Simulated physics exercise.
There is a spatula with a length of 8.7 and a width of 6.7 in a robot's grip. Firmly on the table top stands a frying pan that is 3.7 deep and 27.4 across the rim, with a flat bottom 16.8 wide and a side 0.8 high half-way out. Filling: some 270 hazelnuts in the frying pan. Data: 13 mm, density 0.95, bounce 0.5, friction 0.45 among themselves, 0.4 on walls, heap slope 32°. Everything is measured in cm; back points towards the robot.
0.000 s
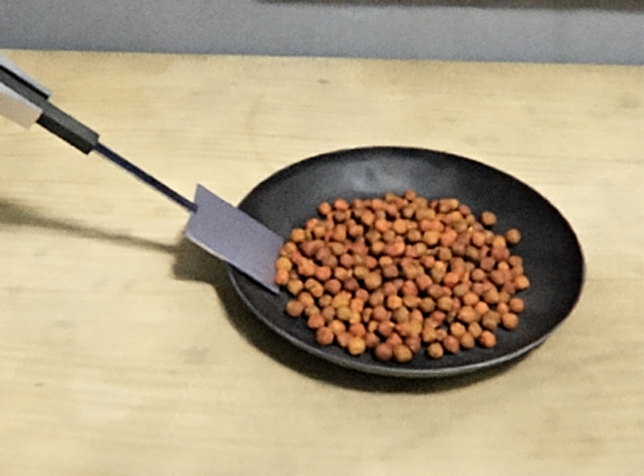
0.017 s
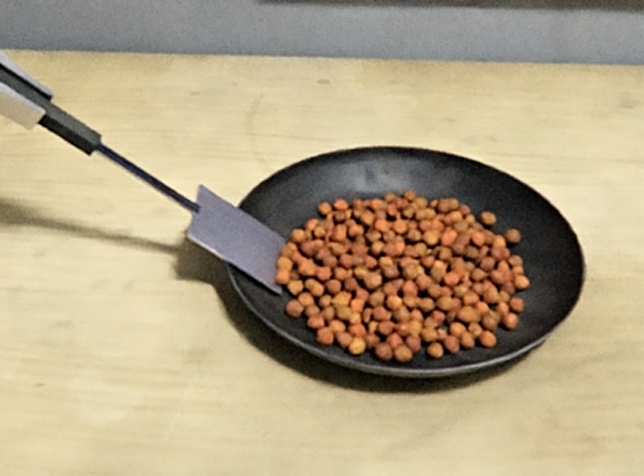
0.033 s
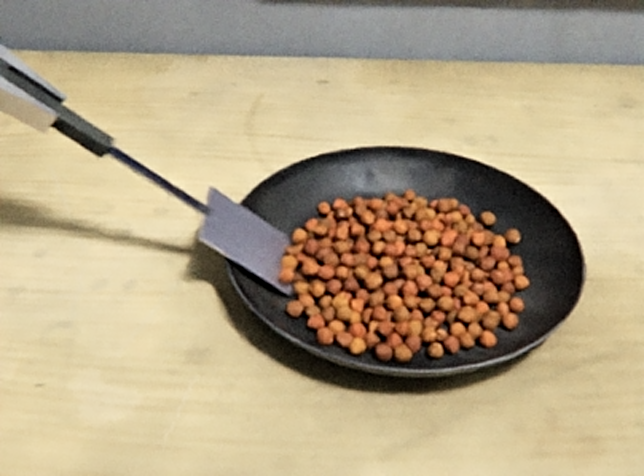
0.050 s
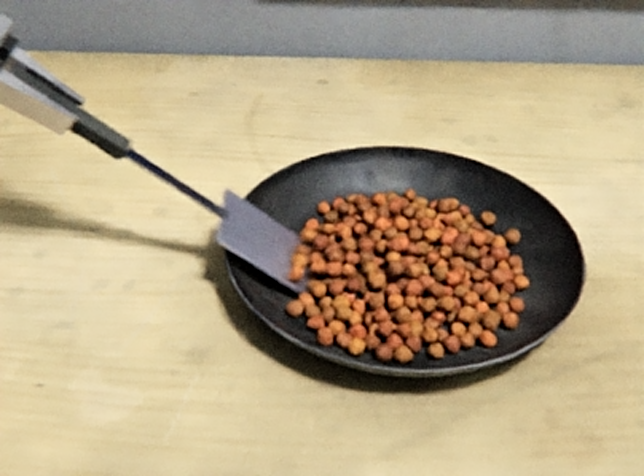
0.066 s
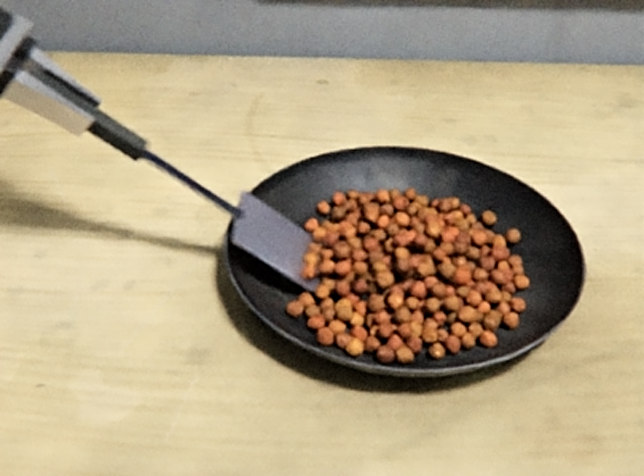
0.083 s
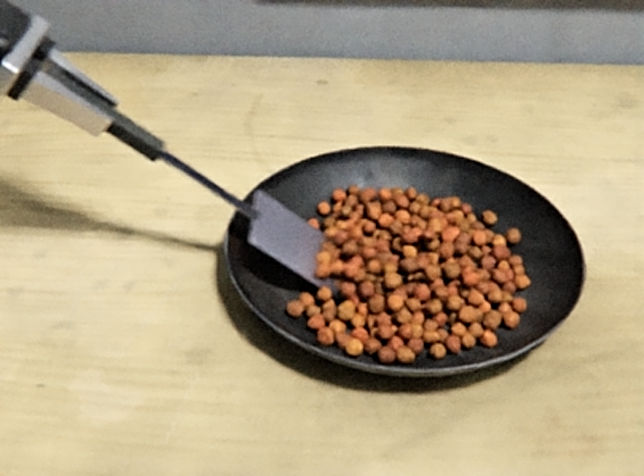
Spatula on a robotic arm sliding rightward into a dark frying pan, pushing the left edge of a heap of hazelnuts inward.
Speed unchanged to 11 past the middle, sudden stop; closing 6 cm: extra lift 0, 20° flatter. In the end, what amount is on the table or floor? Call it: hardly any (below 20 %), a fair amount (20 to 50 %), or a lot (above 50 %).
Hardly any.
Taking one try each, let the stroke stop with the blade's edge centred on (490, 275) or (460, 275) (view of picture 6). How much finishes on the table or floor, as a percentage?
Close to 0 and close to 0 per cent, respectively.
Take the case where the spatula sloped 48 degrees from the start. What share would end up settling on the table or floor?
About 15 per cent.
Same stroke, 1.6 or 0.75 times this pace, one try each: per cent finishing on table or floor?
Roughly 15 per cent on the first try and 10 per cent on the second.
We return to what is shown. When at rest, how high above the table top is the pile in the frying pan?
Close to 5.0 centimetres high.
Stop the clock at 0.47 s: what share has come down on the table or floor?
About 10 per cent.
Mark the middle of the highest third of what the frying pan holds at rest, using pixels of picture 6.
Pixel estimate: About (525, 249).
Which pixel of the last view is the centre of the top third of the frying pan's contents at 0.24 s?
I'd put it somewhere near (488, 252).
By 0.16 s, sloping 39°, highest piece 5 above the table; 266 in the frying pan.
By 0.24 s, sloping 34°, highest piece 5 above the table; 266 in the frying pan.
By 0.47 s, sloping 19°, highest piece 5 above the table; 233 in the frying pan, 32 on the table or floor, 1 on the blade or in flight.
By 1.52 s, sloping 19°, highest piece 5 above the table; 233 in the frying pan, 33 on the table or floor.
Final count, 233 in the frying pan, 33 on the table or floor. That is 12 % on the table or floor.
